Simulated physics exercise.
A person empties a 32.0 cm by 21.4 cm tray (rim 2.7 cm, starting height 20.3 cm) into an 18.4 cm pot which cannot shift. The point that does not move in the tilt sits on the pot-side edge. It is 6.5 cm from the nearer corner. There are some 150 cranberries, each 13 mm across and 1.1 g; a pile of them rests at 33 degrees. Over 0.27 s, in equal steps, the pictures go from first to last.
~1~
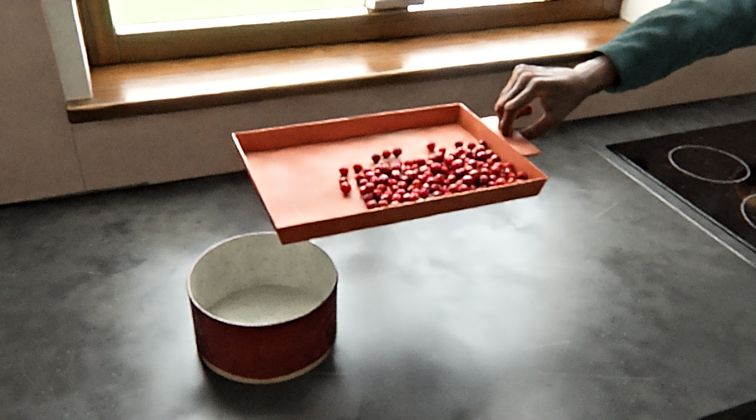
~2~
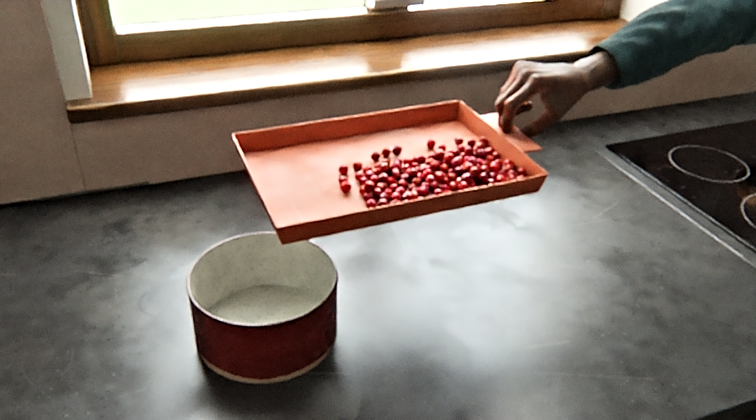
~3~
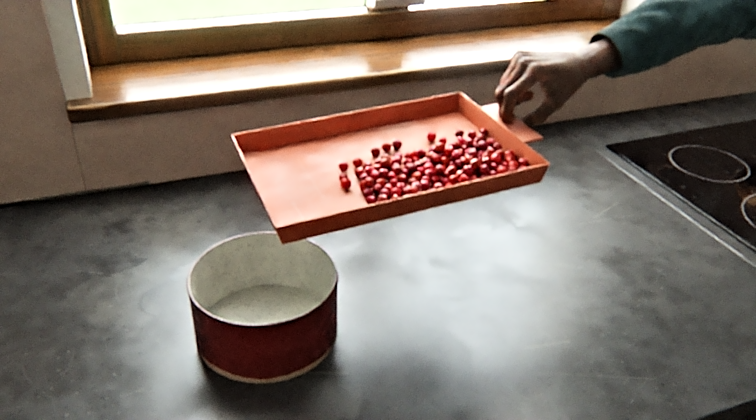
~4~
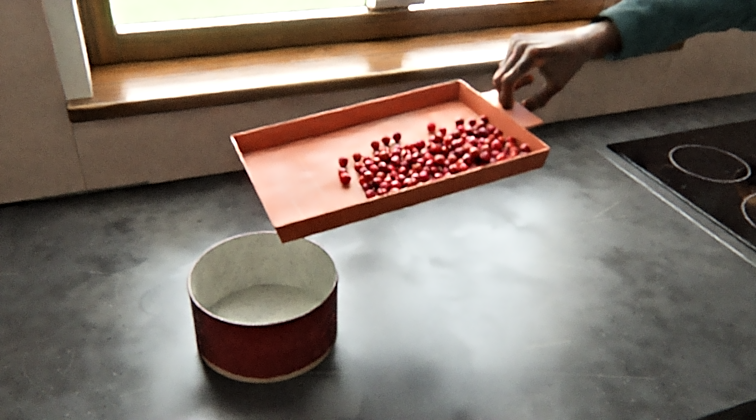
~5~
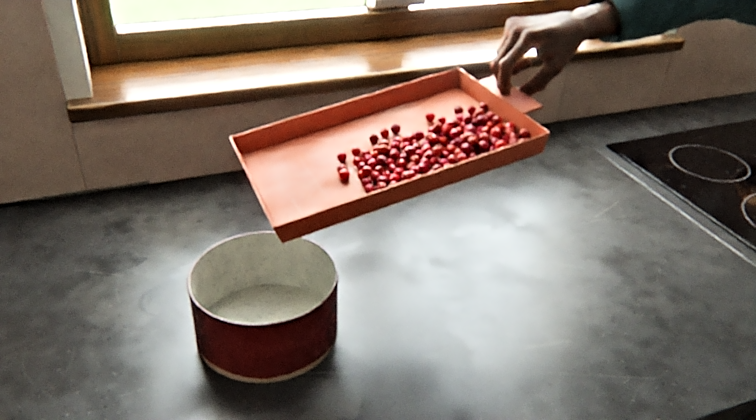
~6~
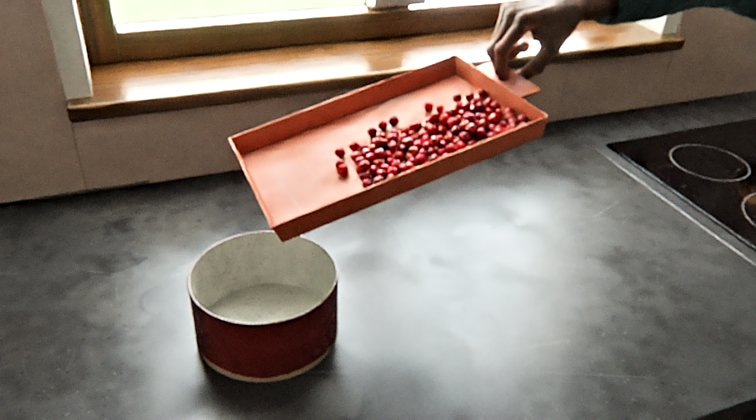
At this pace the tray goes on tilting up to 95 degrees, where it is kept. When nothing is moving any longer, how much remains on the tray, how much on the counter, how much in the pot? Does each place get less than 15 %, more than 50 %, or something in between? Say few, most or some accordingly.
Tray: Few. Counter: Some. Pot: Most.
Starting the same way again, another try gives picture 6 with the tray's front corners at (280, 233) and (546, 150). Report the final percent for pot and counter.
That works out as pot 20 and counter 75.
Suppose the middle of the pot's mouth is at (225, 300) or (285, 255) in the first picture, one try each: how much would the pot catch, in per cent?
About 50 and 30 per cent.
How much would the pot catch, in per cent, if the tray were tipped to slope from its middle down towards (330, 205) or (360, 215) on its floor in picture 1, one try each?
Near 25 and 20 per cent, in that order.
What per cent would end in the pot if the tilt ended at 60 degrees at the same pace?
Then about 5 per cent.
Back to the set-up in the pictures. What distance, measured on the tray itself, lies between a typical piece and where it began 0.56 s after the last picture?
It has moved some 19 cm from its start.
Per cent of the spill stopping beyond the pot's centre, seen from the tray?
I'd put it at close to 90 per cent.
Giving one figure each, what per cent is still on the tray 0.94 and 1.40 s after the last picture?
Estimates: 80; 25.
Then, 0.56 s after the last picture, tilt 52 degrees; the tray holds 100 %, the pot 0 %.
Then, 0.94 s after the last picture, tilt 78 degrees; the tray holds 80 %, the pot 5 %.
Then, 1.40 s after the last picture, tilt 95 degrees; the tray holds 25 %, the pot 25 %.
In the end, tray 0 %, counter 45 %, pot 55 %.
